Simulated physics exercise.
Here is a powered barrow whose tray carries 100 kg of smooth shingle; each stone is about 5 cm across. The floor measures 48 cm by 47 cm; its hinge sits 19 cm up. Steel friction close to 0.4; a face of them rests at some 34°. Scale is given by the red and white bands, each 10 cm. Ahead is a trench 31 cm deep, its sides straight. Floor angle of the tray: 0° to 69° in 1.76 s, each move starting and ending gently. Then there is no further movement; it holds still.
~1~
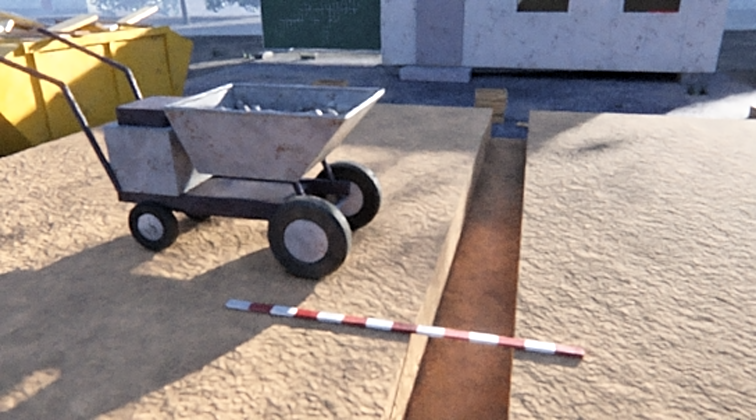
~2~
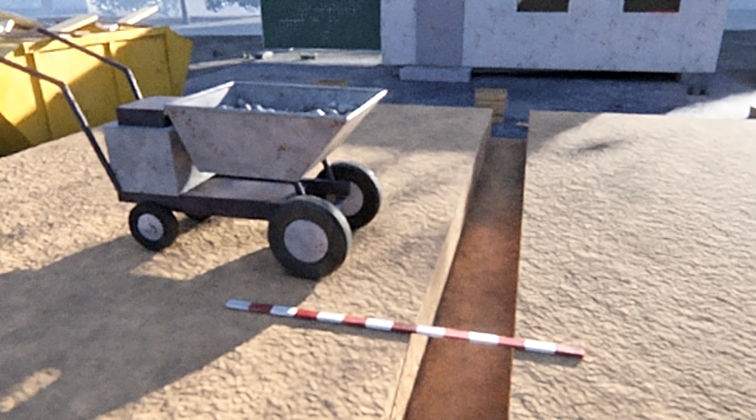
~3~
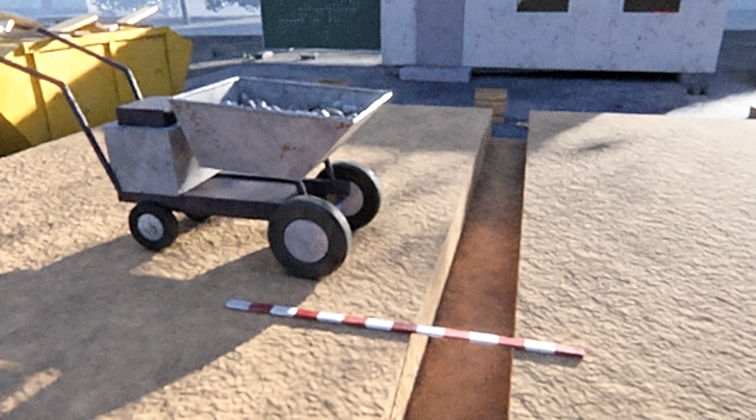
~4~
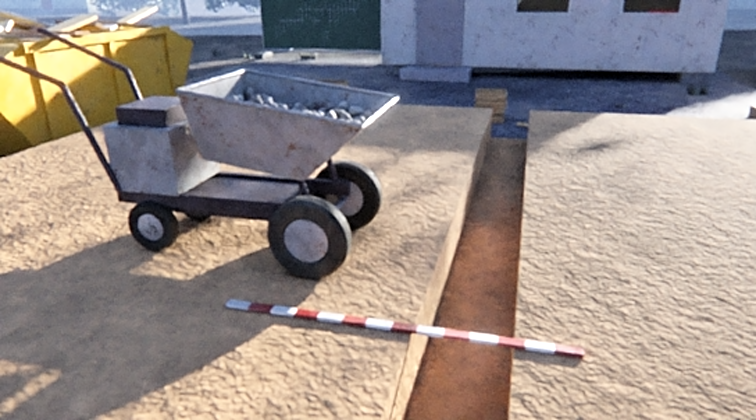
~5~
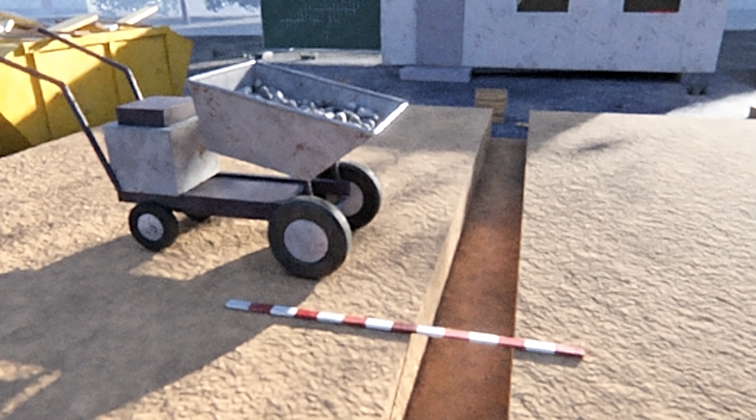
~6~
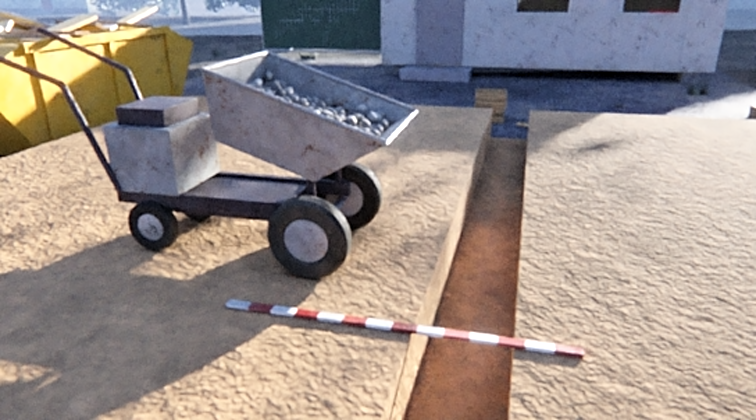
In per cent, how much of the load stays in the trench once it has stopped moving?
I would say about 94 per cent.
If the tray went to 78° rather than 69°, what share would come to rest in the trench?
Roughly 100% would end there.
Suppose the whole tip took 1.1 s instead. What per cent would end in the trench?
In that case, around 85%.
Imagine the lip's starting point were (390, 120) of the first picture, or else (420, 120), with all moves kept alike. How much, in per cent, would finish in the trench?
About 45 per cent first, then about 15 per cent.
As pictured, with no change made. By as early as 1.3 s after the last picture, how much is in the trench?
I'd put it near 55 per cent.
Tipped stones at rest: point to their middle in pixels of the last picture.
Their centre sits close to (485, 313).
Then, 0.7 s after the last picture the floor is at 58°, 100 % in the tray; the foremost stones are at (453, 203).
Then, 1.3 s after the last picture the floor is at 69°, 41 % in the tray, 56 % in the trench, 4 % past the trench; the foremost stones are at (565, 270).
Then, 1.6 s after the last picture the floor is at 69°, 13 % in the tray, 81 % in the trench, 6 % past the trench; the foremost stones are at (618, 277).
Then, 3.6 s after the last picture the floor is at 69°, 0 % in the tray, 94 % in the trench, 6 % past the trench; the foremost stones are at (633, 270).
